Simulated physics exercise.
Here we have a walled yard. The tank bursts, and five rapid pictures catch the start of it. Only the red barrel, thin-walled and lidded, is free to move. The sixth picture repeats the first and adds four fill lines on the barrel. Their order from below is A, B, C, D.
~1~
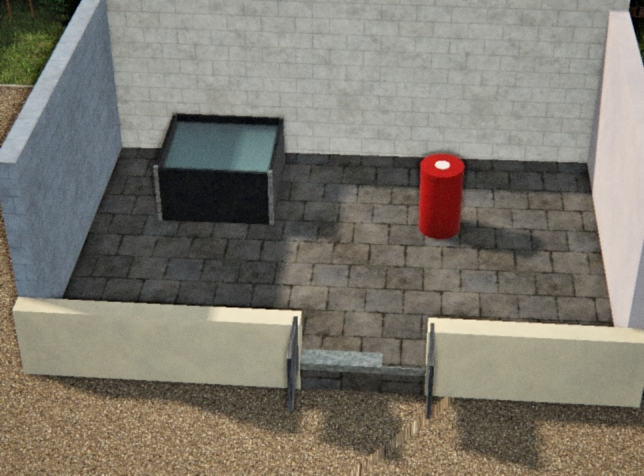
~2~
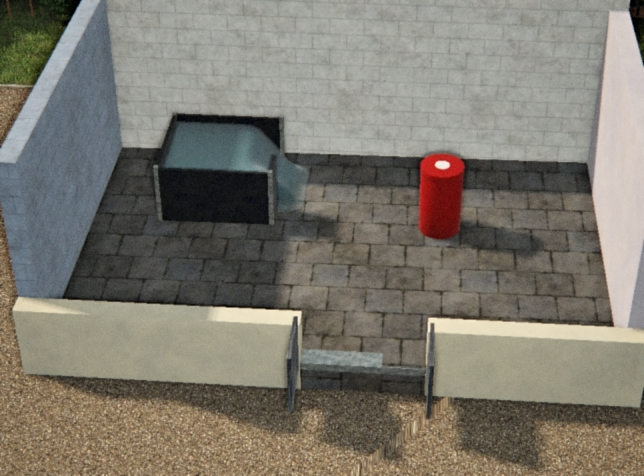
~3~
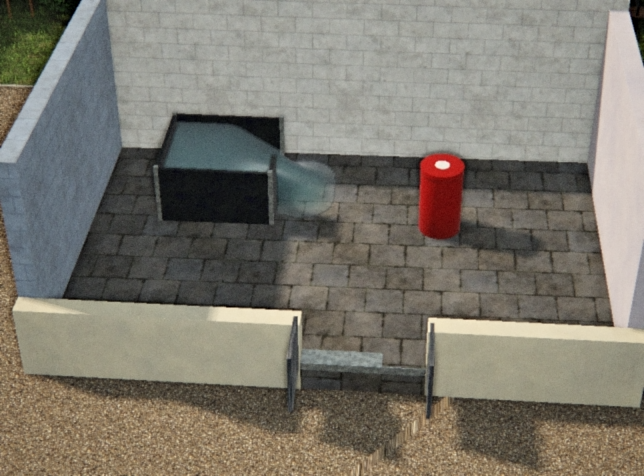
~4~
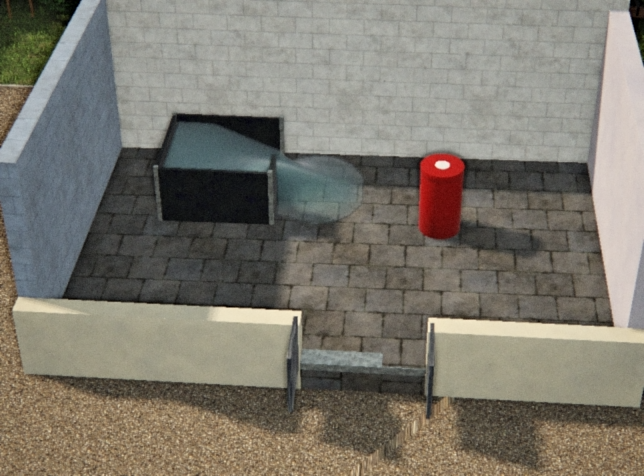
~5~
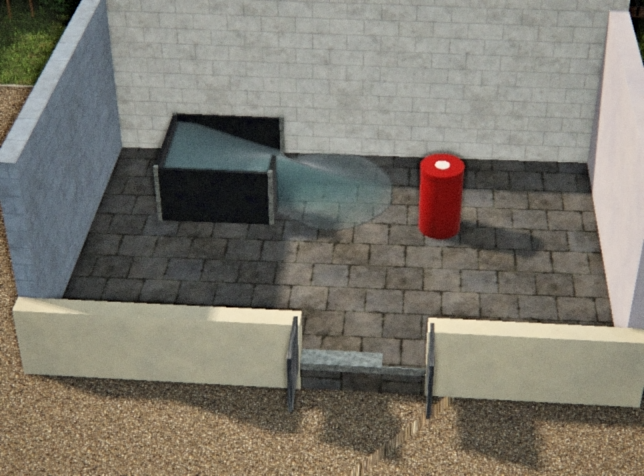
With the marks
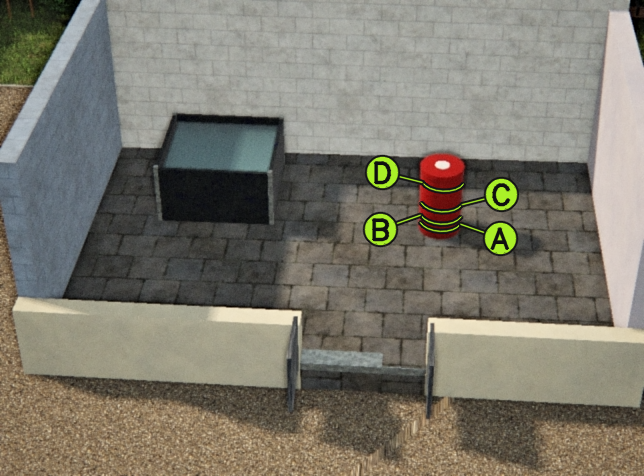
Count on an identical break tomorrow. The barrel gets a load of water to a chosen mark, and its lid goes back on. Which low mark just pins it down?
Choose B.
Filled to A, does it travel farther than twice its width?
No.
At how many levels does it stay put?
Three of the four.
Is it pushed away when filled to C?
No, not at all.
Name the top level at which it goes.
It is A.
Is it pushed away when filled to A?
Yes.
On the marked copy, A at (440, 231); B at (440, 224); C at (441, 211); D at (442, 191); from the bottom up A, B, C, D.
Choosing A, it is pushed about its own width away.
Choosing B, it does not move.
Choosing C, it does not move.
Choosing D, it does not move.
